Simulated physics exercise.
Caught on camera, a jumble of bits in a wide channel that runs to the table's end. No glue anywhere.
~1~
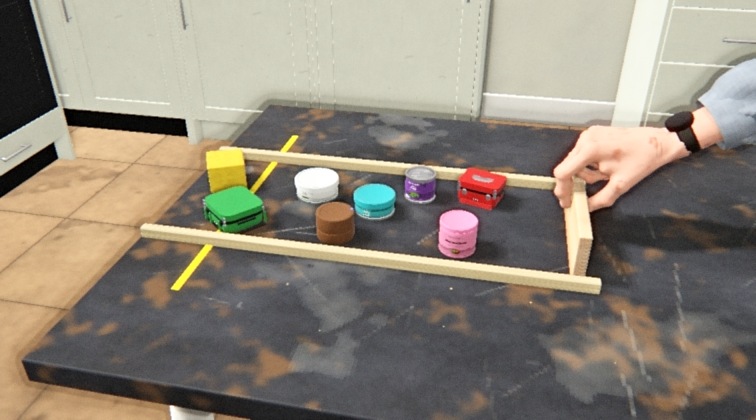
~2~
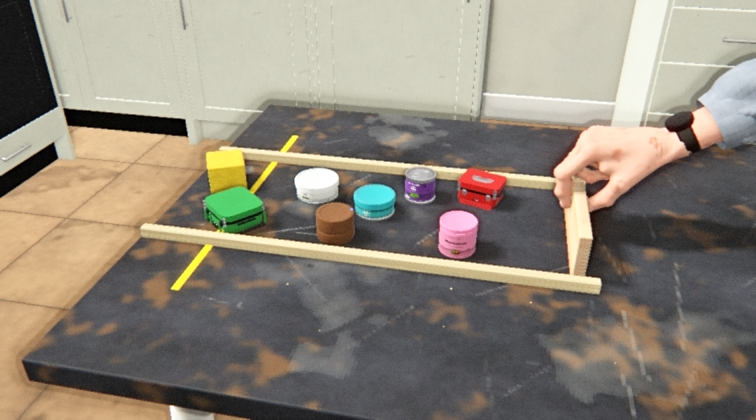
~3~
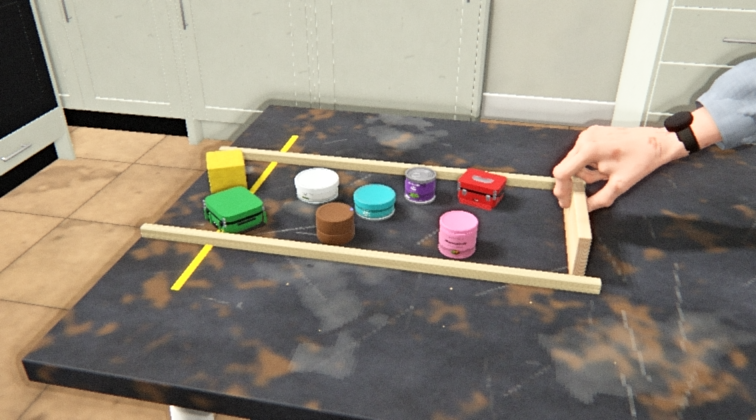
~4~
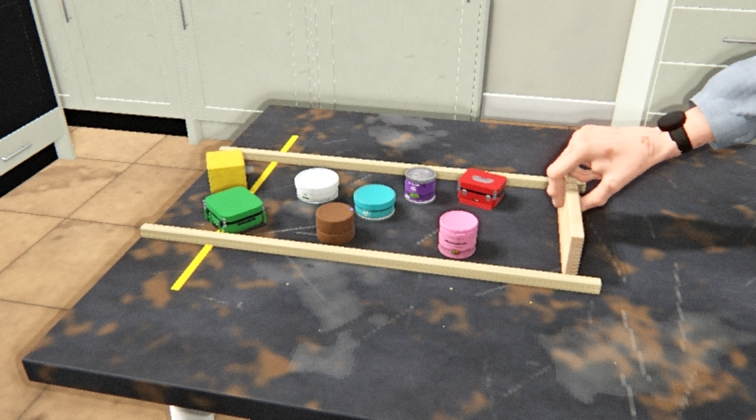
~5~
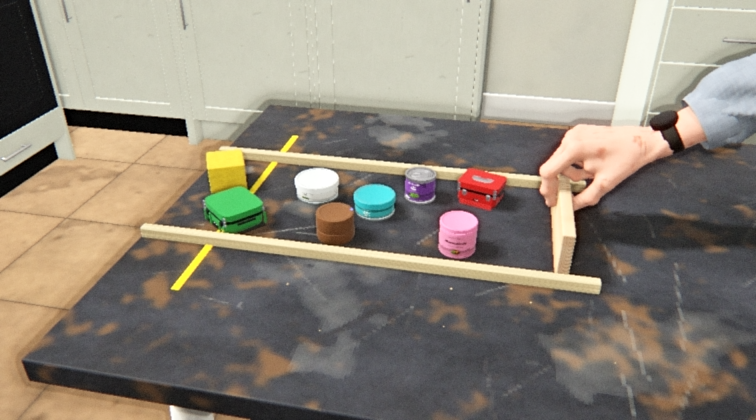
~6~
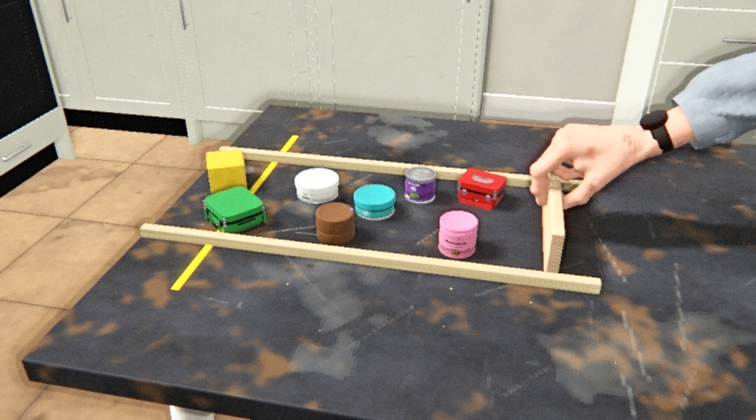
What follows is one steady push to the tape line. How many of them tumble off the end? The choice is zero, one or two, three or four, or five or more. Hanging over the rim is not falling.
The number that fall off is one or two.
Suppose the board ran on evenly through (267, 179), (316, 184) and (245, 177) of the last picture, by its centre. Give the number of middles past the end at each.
In that order 1, 0 and 2.
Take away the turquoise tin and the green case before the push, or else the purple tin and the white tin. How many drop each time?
0 in the first case, 0 in the second.
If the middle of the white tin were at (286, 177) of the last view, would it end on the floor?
It tumbles off.
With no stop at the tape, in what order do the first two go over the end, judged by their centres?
Earliest first: The yellow block, the green case.
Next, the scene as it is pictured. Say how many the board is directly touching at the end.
The number is 3.
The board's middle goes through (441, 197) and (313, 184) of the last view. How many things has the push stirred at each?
First 3, then 8.
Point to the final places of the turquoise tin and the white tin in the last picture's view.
The turquoise tin stops around (228, 188); the white tin around (199, 178).
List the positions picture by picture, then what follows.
In the first frame, yellow block (227, 171); green case (235, 212); white tin (317, 186); board (576, 212); tape (247, 197).
In the second frame, green case (235, 212); pink tub (458, 235).
In the third frame, white tin (317, 186); brown lid (335, 224).
In the fourth frame, yellow block (227, 171); red case (482, 190).
In the fifth frame, green case (235, 212); turquoise tin (375, 202).
In the sixth frame, yellow block (227, 171); green case (235, 212); white tin (317, 186); board (552, 209); tape (247, 197).
Early on, none off yet; yellow block at rest near (227, 171); green case at rest near (235, 212); white tin at rest near (317, 186).
Finally, the number that fall off is one or two; lost, green case and yellow block.
